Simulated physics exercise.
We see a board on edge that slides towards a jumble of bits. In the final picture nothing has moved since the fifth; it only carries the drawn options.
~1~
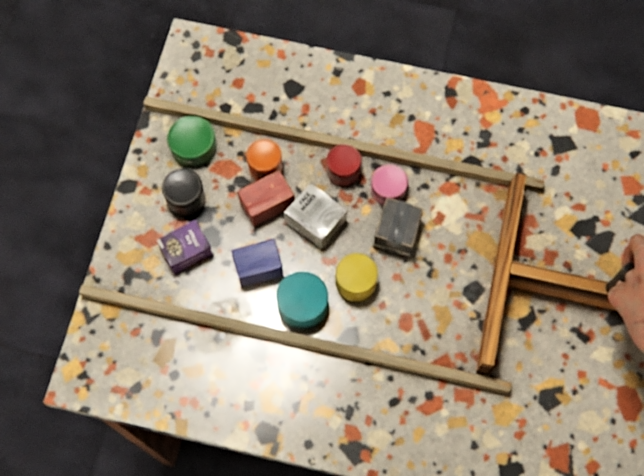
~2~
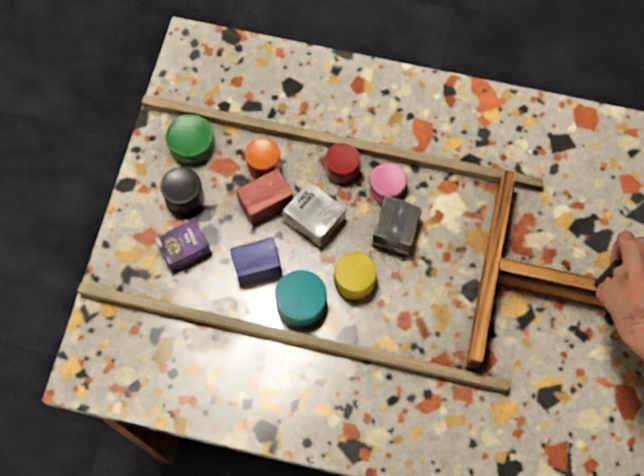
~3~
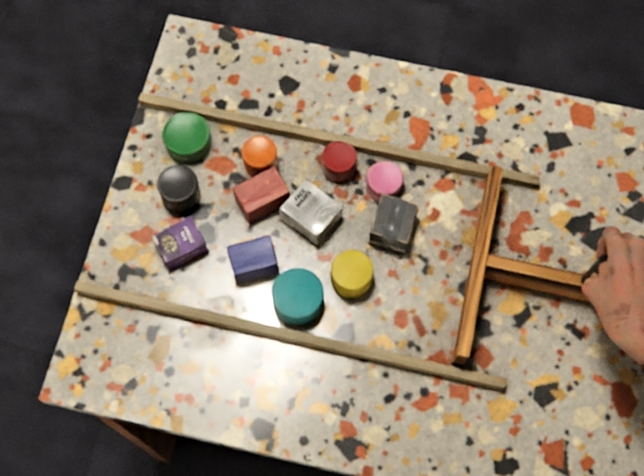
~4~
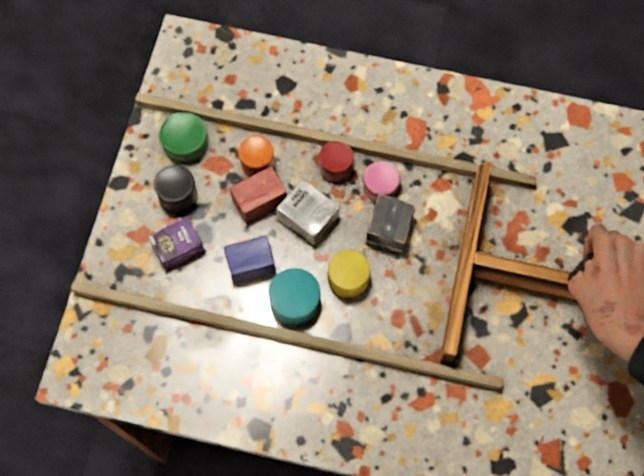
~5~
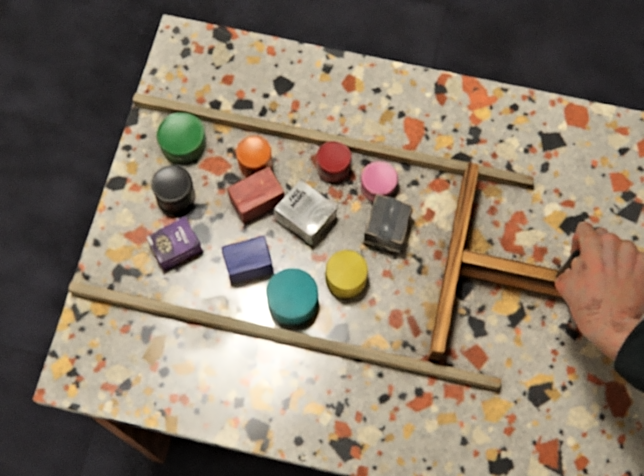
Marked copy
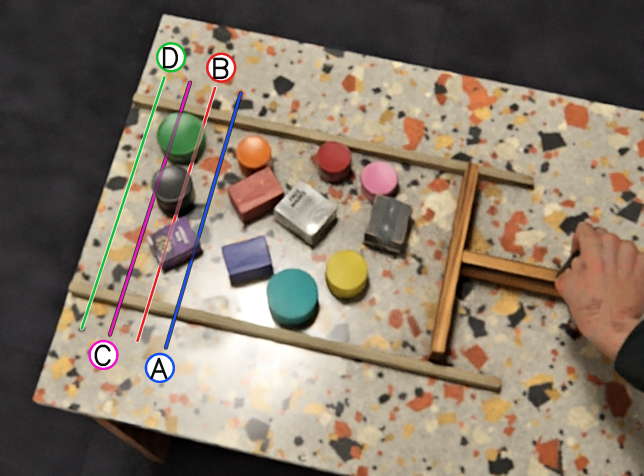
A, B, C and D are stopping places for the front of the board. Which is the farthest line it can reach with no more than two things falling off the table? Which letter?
At A, and not beyond.
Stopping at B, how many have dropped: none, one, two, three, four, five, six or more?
Four.
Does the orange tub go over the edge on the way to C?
Yes.
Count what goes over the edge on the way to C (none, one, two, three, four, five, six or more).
By then, six or more.
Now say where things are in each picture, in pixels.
In the first picture, red block (267, 199); white box (316, 216); grey box (398, 228).
In the second picture, board (494, 262); pink jar (388, 184).
In the third picture, board (481, 258); yellow tin (352, 274).
In the fourth picture, board (468, 256); orange tub (257, 158).
In the fifth picture, board (457, 254); green jar (182, 139); turquoise tin (292, 297); red jar (334, 163).
On the copy, A at (205, 214); B at (178, 208); C at (152, 202); D at (125, 196).
On A. First, board (364, 234); red jar (324, 159); orange tub (250, 154).
Then, board (273, 214); black tub (136, 182); green jar (173, 137).
Finally, board (206, 199); black tub over the edge; red block over the edge; two fallen.
By contrast, B drops four; C drops seven; D drops nine.
